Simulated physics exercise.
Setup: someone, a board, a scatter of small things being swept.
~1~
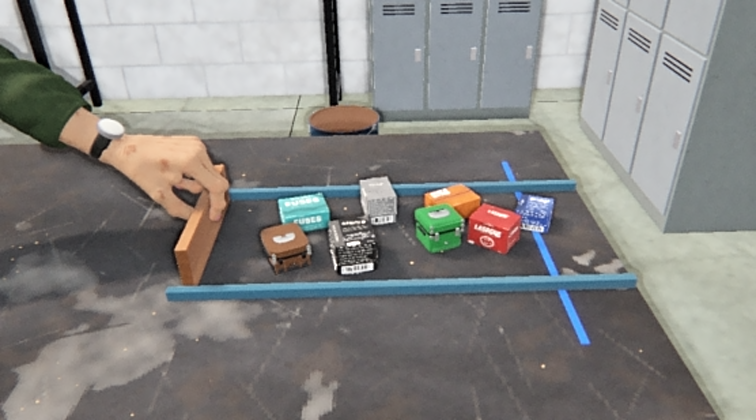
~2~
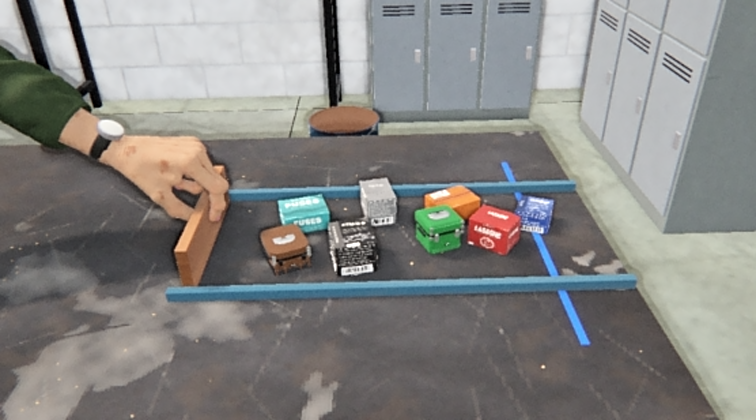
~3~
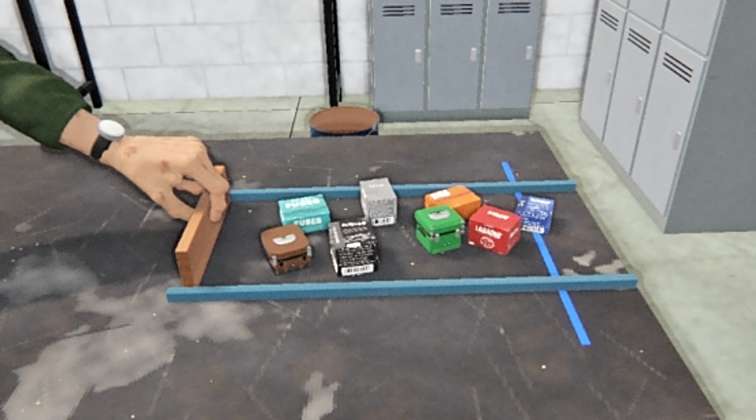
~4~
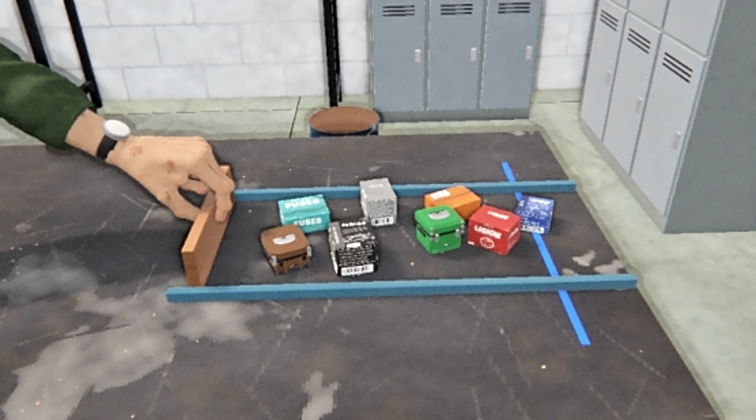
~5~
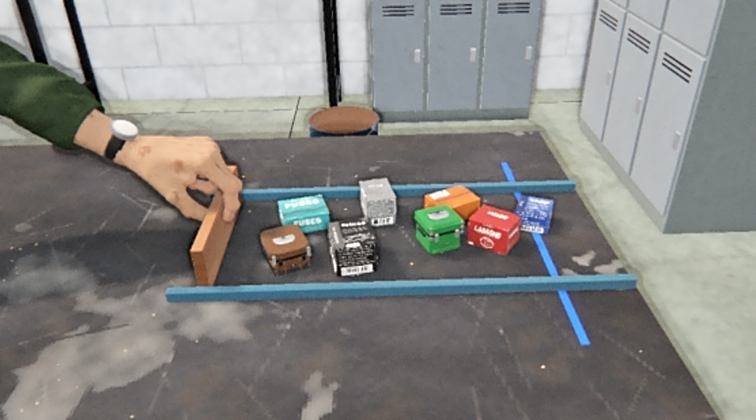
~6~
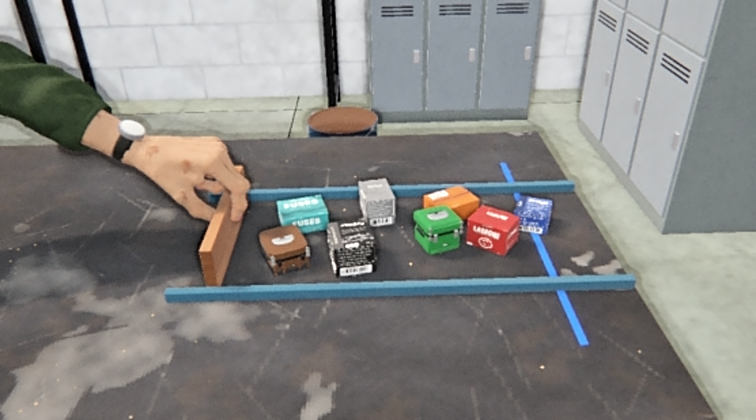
In a room with grey lockers and a white block wall, a dark, stained tabletop is seen from above at an angle. Between two blue rails lie small turquoise, brown, grey, black, green, orange and red boxes, with a blue one by a strip of blue tape at right. A green-sleeved hand wearing a watch slides an upright wooden board slightly rightward at the left, while the boxes and camera stay practically still.
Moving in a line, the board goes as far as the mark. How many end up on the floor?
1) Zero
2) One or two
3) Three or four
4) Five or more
Option 3: Three or four.
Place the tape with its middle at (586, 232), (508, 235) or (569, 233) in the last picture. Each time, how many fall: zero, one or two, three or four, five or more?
Going through the tapes in order, the count is more than four, then one or two, then at least five.
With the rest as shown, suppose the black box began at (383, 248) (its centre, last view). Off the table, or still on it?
In the end the black box ends up on top.
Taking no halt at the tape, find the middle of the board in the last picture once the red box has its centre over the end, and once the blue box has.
About (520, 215), and about (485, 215) for the other.
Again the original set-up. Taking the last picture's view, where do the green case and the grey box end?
The green case stops around (586, 220); the grey box around (579, 190).
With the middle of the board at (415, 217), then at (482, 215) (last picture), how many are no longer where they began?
At the first place 8, at the second 8.
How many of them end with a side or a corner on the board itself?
My count gives 2.
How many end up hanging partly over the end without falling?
Overhanging: 3.
Soon after, none off yet; blue box at rest near (532, 215); red box at rest near (493, 230); orange box at rest near (451, 206).
After that, none off yet; blue box displaced about its own width near (552, 208); red box displaced about its own width near (526, 219); orange box displaced about its own width near (501, 203).
And then, none off yet; blue box displaced well along near (595, 211); red box displaced well along near (566, 215); orange box displaced well along near (571, 194).
In the end, the number that fall off is three or four; gone, orange box, red box and blue box.
